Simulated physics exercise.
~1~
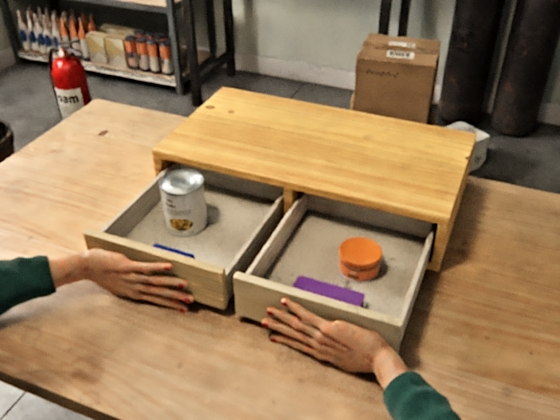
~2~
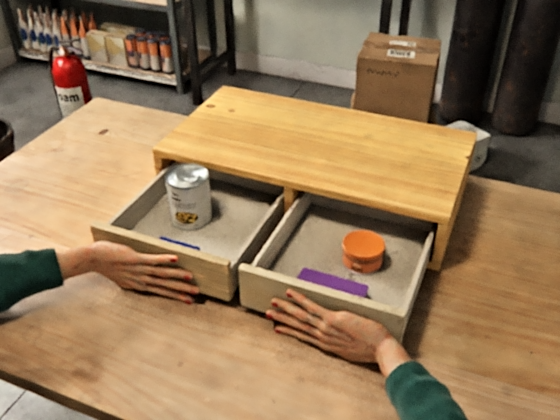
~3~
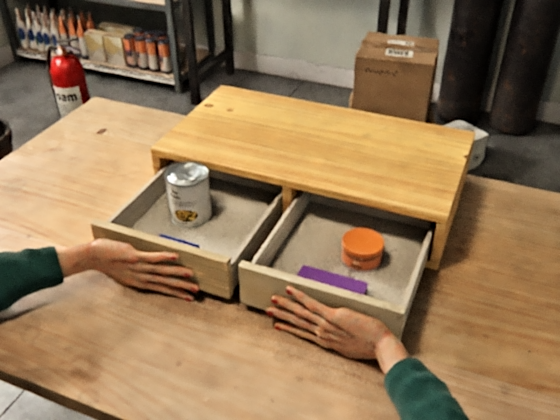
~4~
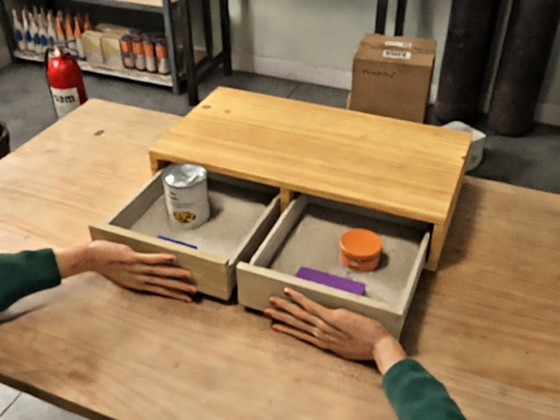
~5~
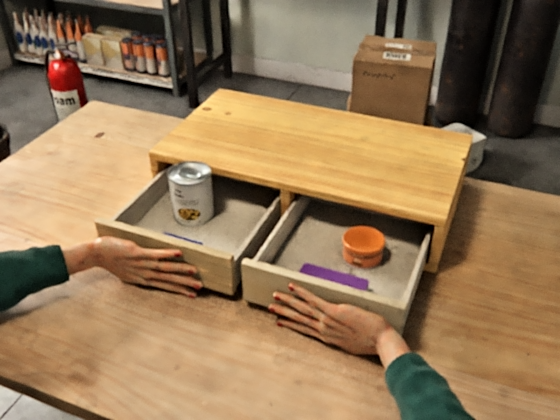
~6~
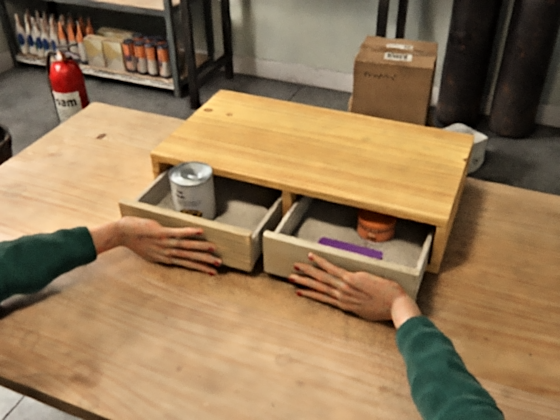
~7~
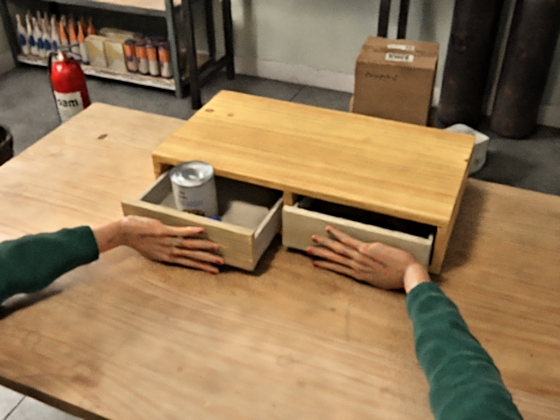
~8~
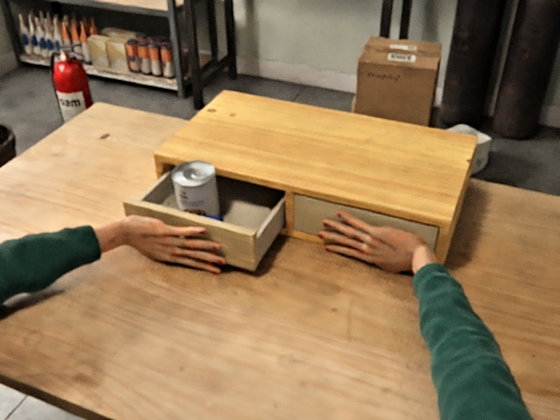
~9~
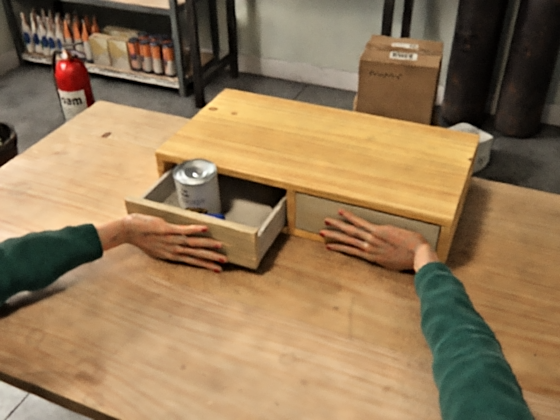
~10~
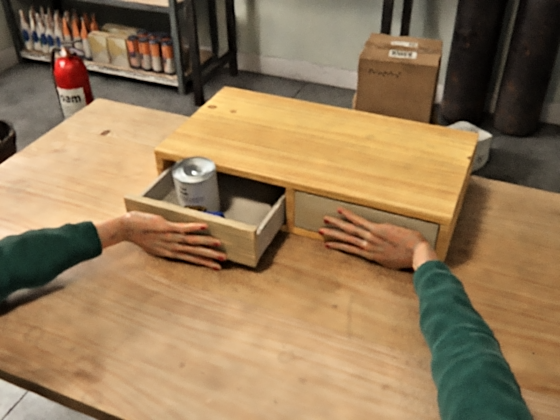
Two hands pushing side-by-side drawers into a wooden chest, the right one shutting flush while the left, holding a can, stays ajar.
